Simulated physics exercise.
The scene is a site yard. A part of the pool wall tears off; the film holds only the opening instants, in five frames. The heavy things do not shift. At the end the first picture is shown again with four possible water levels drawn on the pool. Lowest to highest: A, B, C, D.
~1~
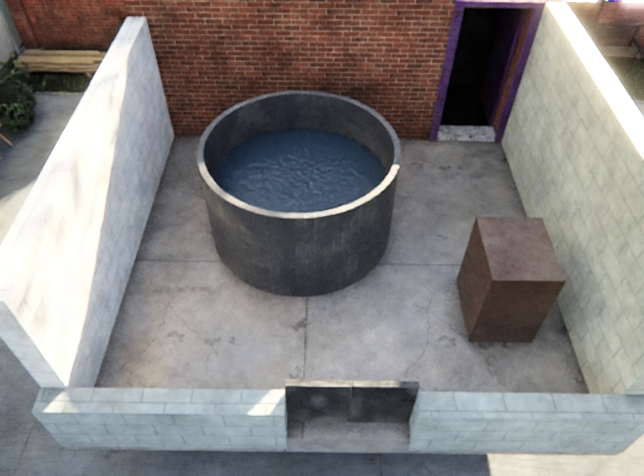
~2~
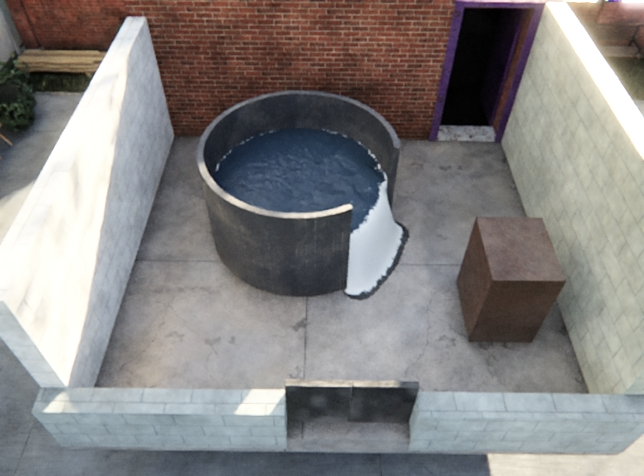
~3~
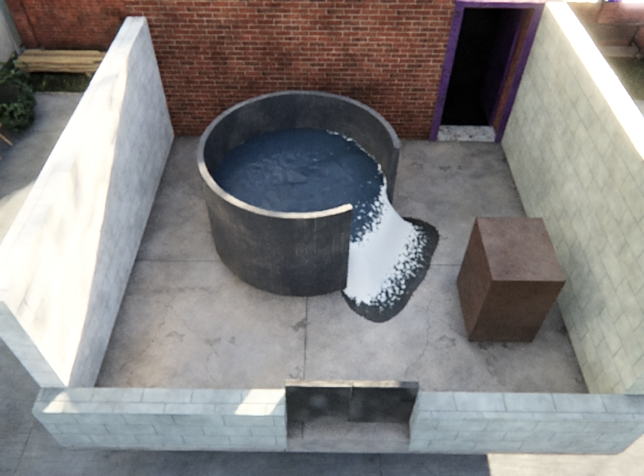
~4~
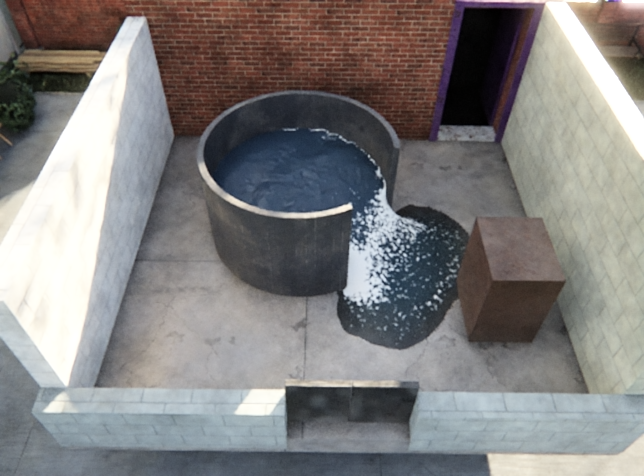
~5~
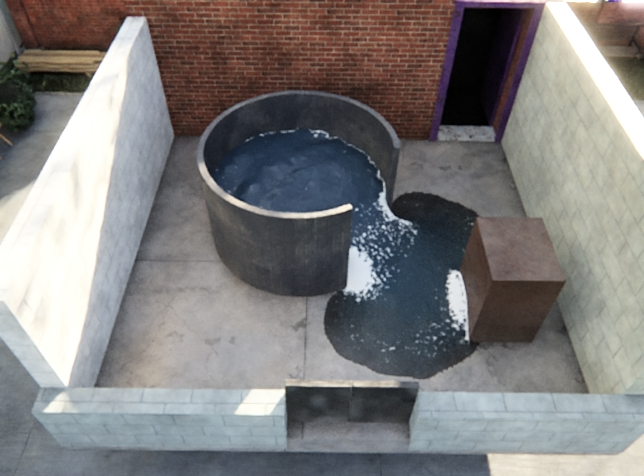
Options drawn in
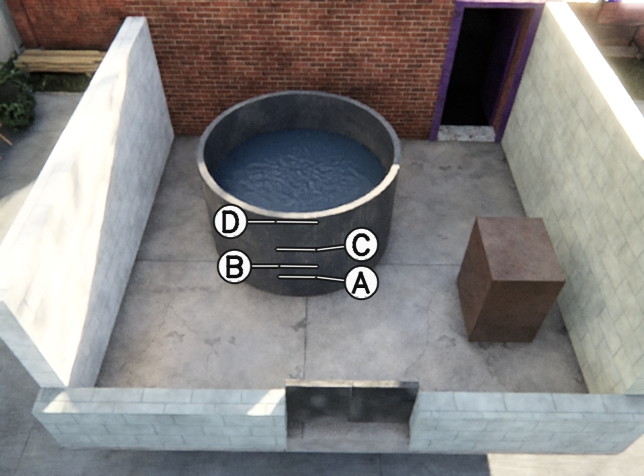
The footage shows a round dark pool in a walled yard as a gap opens in its right side and water pours out, foaming, then spreads across the concrete and washes against a brown block.
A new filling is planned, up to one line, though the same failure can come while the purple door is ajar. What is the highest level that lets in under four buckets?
The limit is A.
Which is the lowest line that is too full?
That is line B.
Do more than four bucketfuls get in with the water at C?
Yes, it does.
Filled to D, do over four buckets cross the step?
Yes, it does.
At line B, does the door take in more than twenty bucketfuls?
No, it does not.
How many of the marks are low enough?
One of them.
On the marked copy, A at (298, 276); B at (297, 266); C at (297, 249); D at (296, 221); from the bottom up A, B, C, D.
For line A, a bucket or two gets in.
For line B, about 11 bucketfuls get in.
For line C, dozens of bucketfuls pour in.
For line D, dozens of bucketfuls pour in.
